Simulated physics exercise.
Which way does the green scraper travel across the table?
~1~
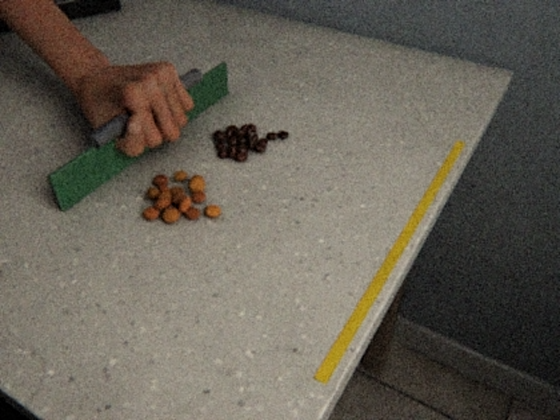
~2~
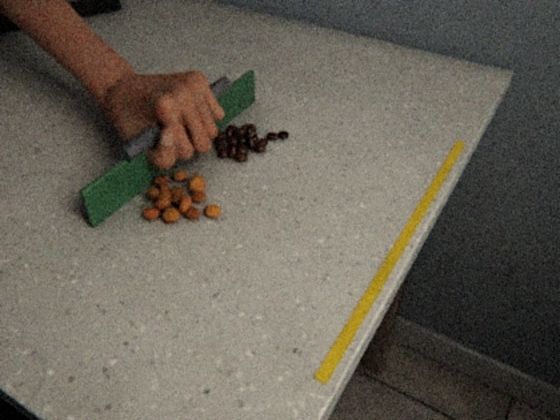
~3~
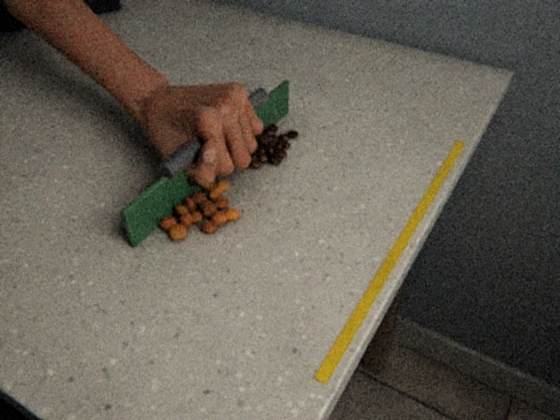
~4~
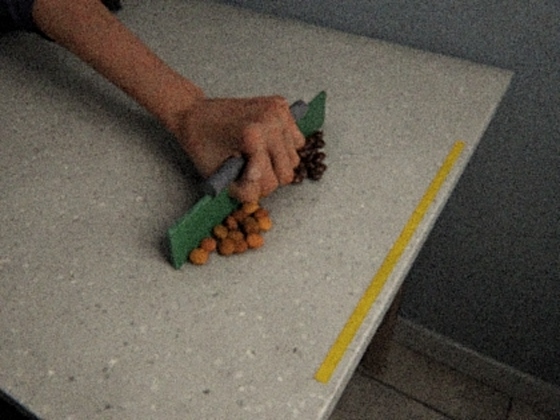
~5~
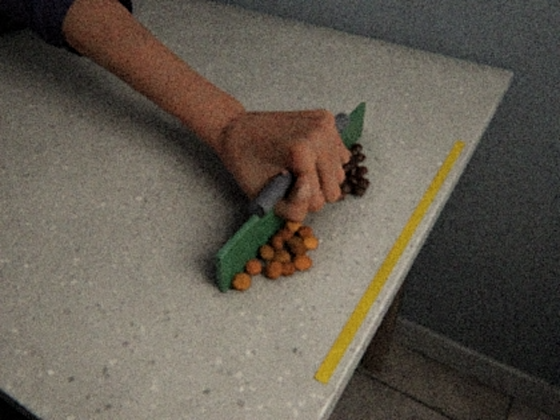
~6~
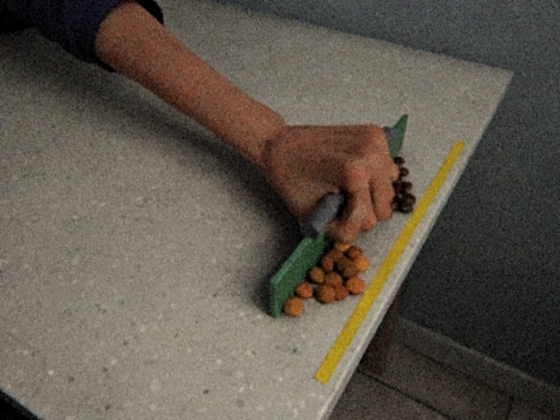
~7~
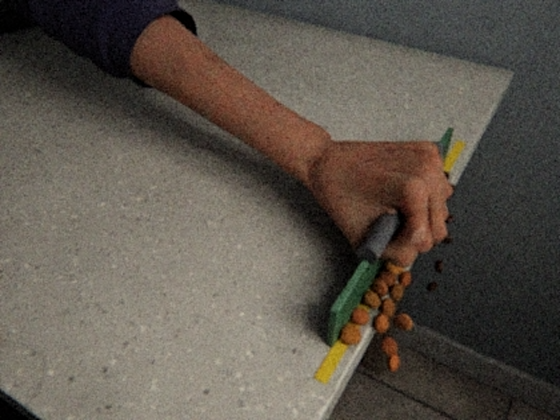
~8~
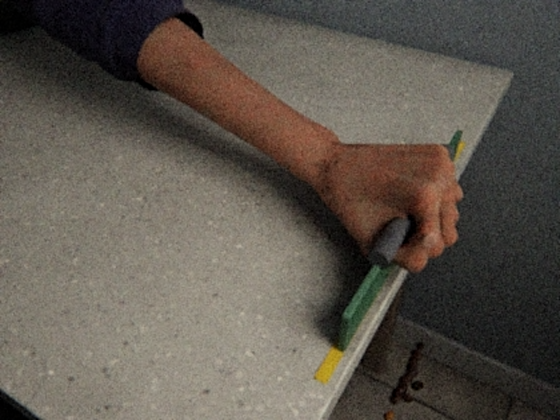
The green scraper moves to the right, towards the yellow tape along the table's edge.
A hand pushes orange and dark brown pieces off a table edge with a green scraper.
